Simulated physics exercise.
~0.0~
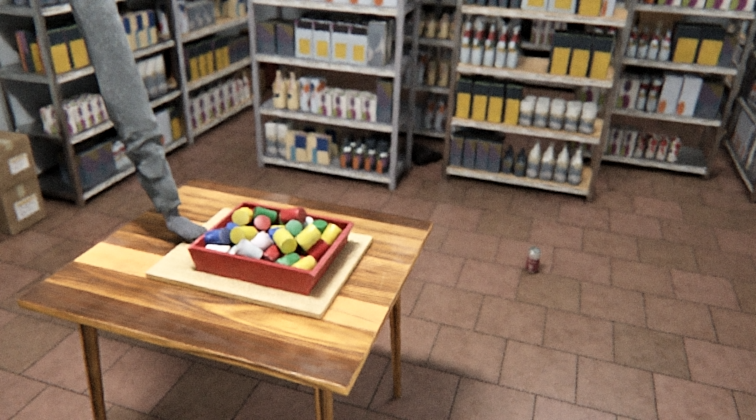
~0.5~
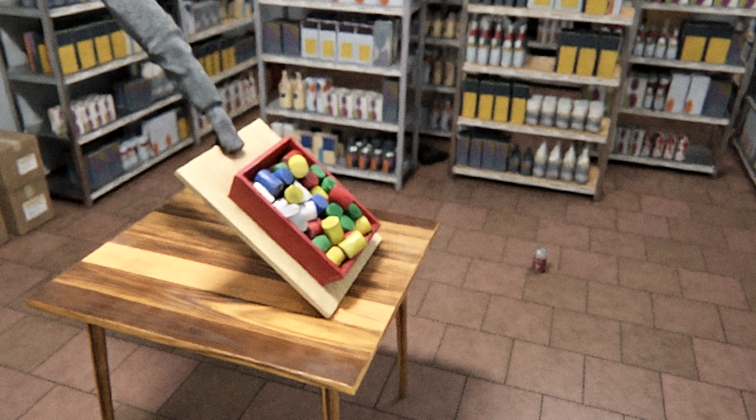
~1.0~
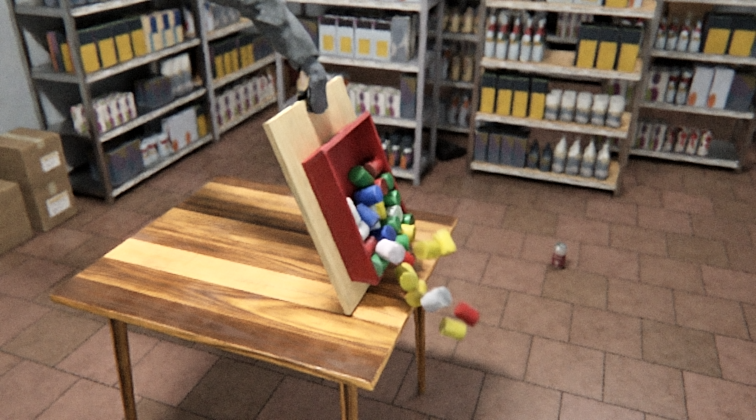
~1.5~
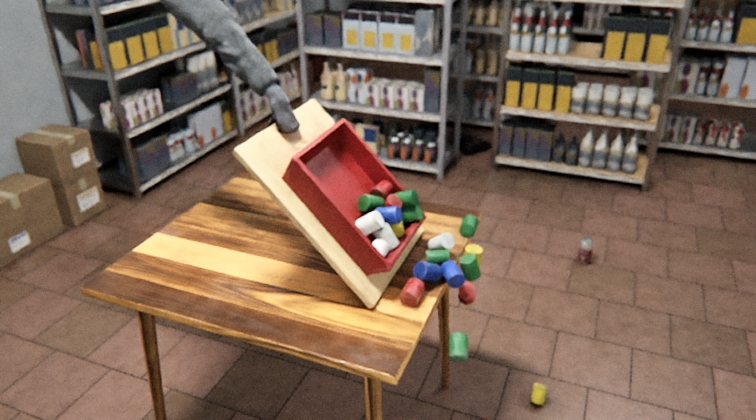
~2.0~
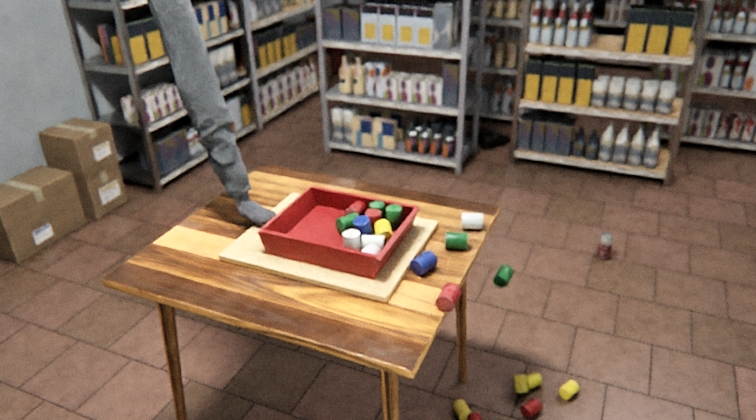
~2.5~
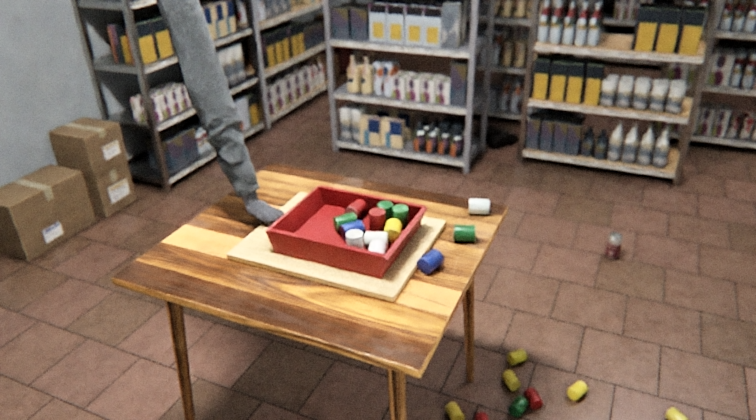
At first, a red tray heaped with small red, yellow, green, blue and white jars sits on a pale board on a wooden table, with stocked shelves behind. A grey arm at the left lifts that side of the board, tipping the tray steeply to the right. The jars slide toward the lower end, and many pour over it, some landing on the table and others falling to the floor. The arm then lowers the board until it lies flat. At the end, a small cluster remains in the tray, while a few jars lie on the tabletop and others are scattered across the tiles.
